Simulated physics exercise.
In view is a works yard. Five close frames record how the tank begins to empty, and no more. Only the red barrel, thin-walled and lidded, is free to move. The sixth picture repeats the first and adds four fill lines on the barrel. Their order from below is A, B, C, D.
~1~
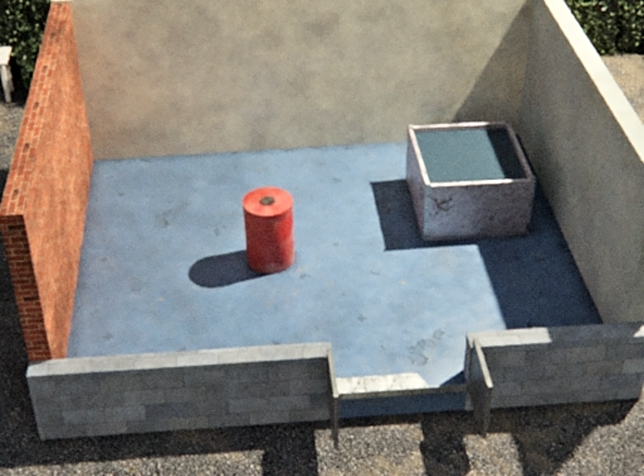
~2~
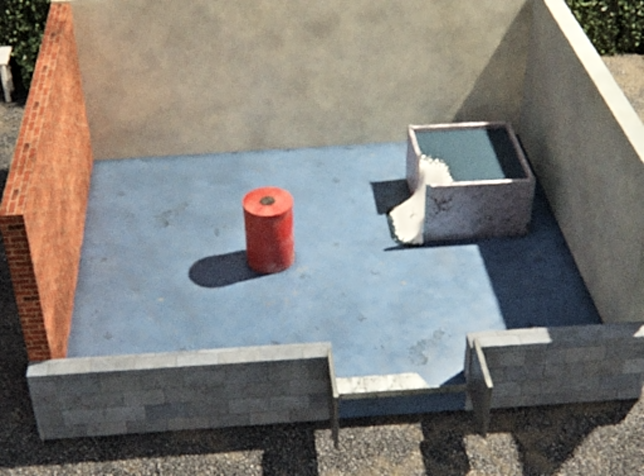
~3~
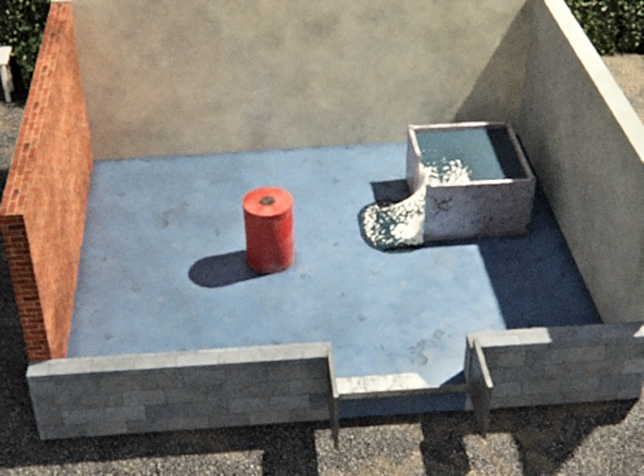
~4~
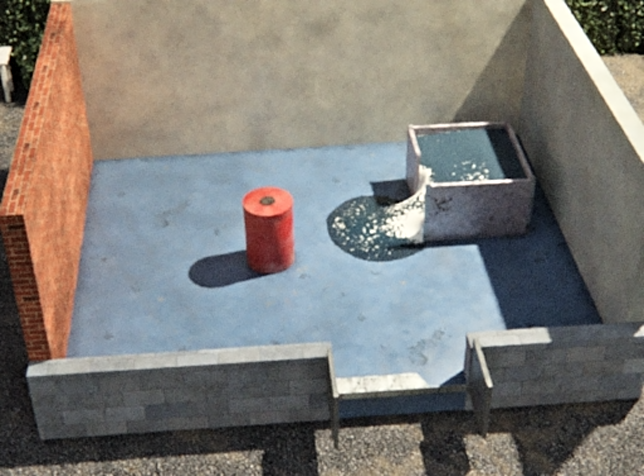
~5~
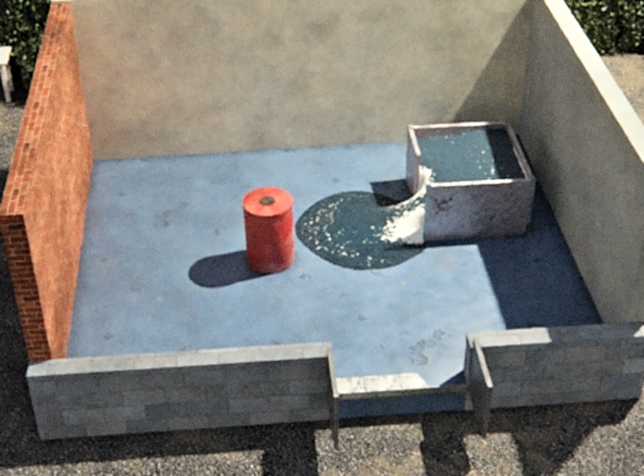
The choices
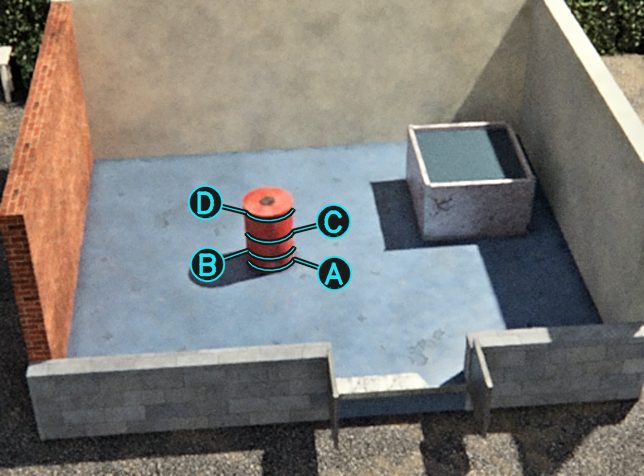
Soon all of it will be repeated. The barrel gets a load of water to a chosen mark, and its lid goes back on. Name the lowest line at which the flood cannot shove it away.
Go for C.
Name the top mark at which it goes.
That is mark B.
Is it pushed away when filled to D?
No, that is safe.
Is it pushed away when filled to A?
Yes, it does.
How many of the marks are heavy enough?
Two.
On the marked copy, A at (272, 270); B at (271, 258); C at (271, 242); D at (270, 220); from the bottom up A, B, C, D.
With A, it is pushed about 4 times its own width away.
With B, it is pushed about its own width away.
With C, it does not move.
With D, it does not move.
